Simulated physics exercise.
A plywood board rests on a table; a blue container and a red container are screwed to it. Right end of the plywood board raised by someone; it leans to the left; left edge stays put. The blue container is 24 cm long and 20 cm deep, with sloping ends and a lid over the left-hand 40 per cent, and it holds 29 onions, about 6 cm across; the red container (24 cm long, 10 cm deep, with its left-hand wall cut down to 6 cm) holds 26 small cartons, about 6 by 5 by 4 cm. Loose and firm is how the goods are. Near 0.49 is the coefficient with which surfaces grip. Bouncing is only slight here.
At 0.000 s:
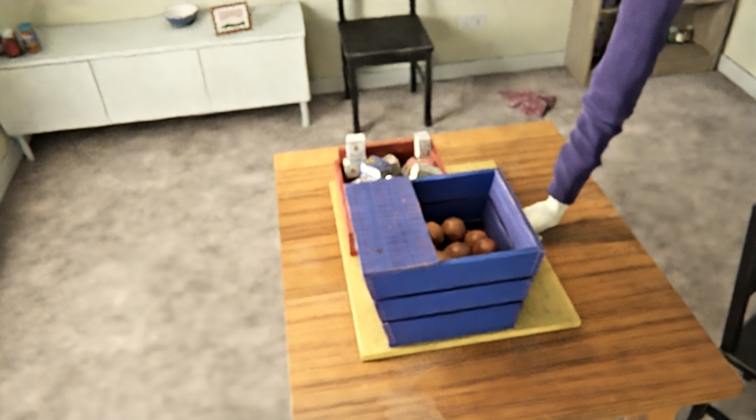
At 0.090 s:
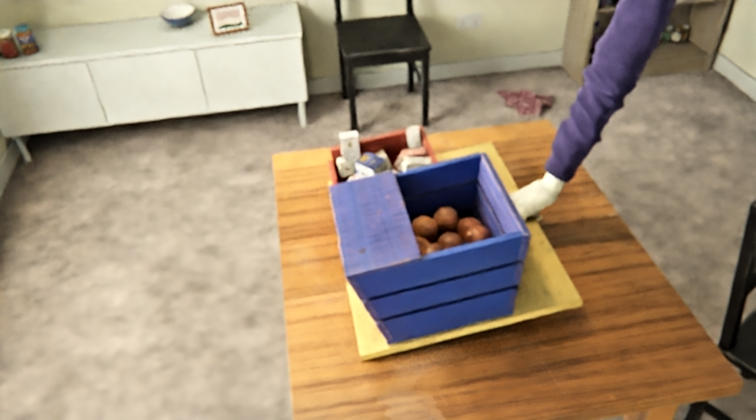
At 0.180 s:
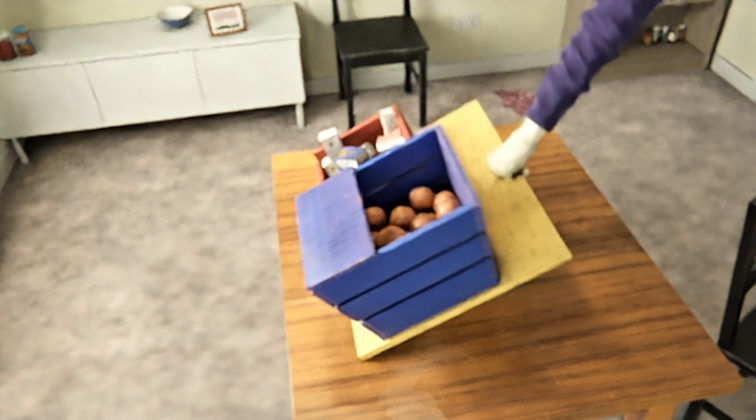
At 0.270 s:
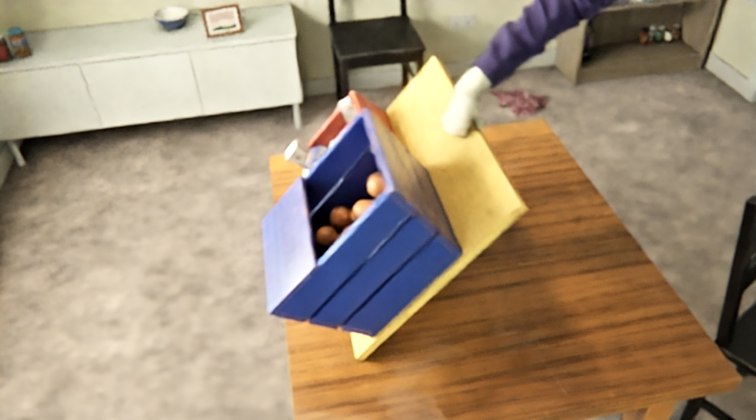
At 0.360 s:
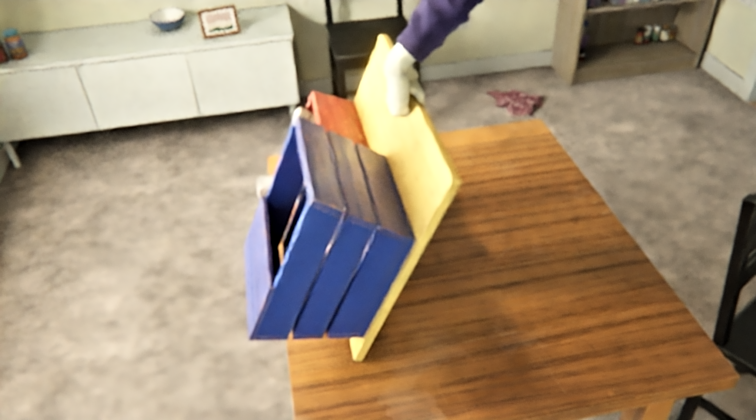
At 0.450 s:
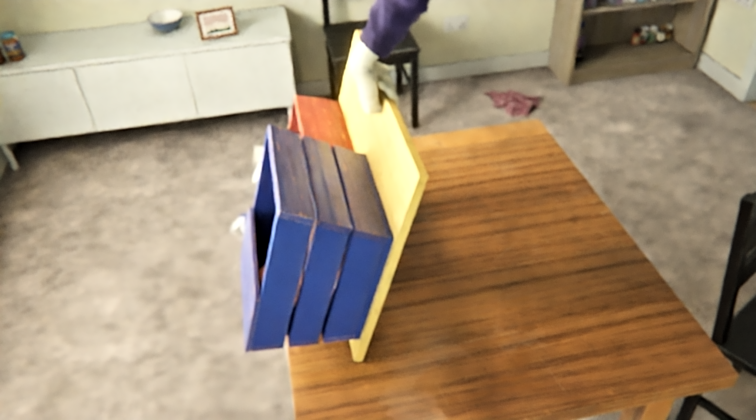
A blue slatted container of round brown onions, partly lidded at left, sits on a yellow board on a wooden table, seen from above in a carpeted room. A red container of small cartons stands behind it, with a black chair and white cabinet beyond. A purple-sleeved, pale-gloved arm raises the board's right end, tilting both containers steeply left as the camera shifts slightly.
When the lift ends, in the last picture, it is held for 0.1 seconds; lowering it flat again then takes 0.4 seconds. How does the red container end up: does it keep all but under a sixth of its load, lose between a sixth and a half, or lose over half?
Most likely the spill will come to beyond half of the pieces.
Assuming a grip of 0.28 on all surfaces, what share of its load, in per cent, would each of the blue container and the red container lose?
Blue container 0, red container 50 per cent.
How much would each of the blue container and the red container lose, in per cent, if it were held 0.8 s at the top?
In that case blue container 0, red container 70 per cent.
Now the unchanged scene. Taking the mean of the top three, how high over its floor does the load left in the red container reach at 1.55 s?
I'd say some 7 cm high.
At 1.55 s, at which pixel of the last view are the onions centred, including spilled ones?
Their middle is around (426, 265).
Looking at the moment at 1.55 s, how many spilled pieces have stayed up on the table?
Near 2, by my count.
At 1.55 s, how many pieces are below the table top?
Estimated tally of pieces: Close to 16.
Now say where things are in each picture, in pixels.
In the first frame (places track the rim corner closest to us here, unless another is named; the camera moves round a little), red container (by its farthest rim corner) (426, 137); blue container (370, 274); tipped 0°; all still inside.
Red container (417, 127); blue container (353, 275); tipped 8°, in the second frame.
Blue container (315, 286); tipped 26°, in the third frame.
Blue container (277, 309); tipped 47°, in the fourth frame.
Blue container (255, 334); tipped 65°; 2 out, the lowest carton at (270, 187), in the fifth frame.
Blue container (251, 345); tipped 73°; 8 out, the lowest carton at (245, 232), in the sixth frame.
After 0.63 s, tilt 65°; the blue container is down by 1 of 29 and the red container is down by 14 of 26.
After 0.85 s, tilt 11°; the blue container is down by 1 of 29 and the red container is down by 18 of 26.
After 1.16 s, tilt 0°; the blue container is down by 1 of 29 and the red container is down by 18 of 26.
Outcome (at 1.55 s), the blue container is down by 1 of 29 and the red container is down by 18 of 26. Asked share, 18 of 26, 69 per cent.
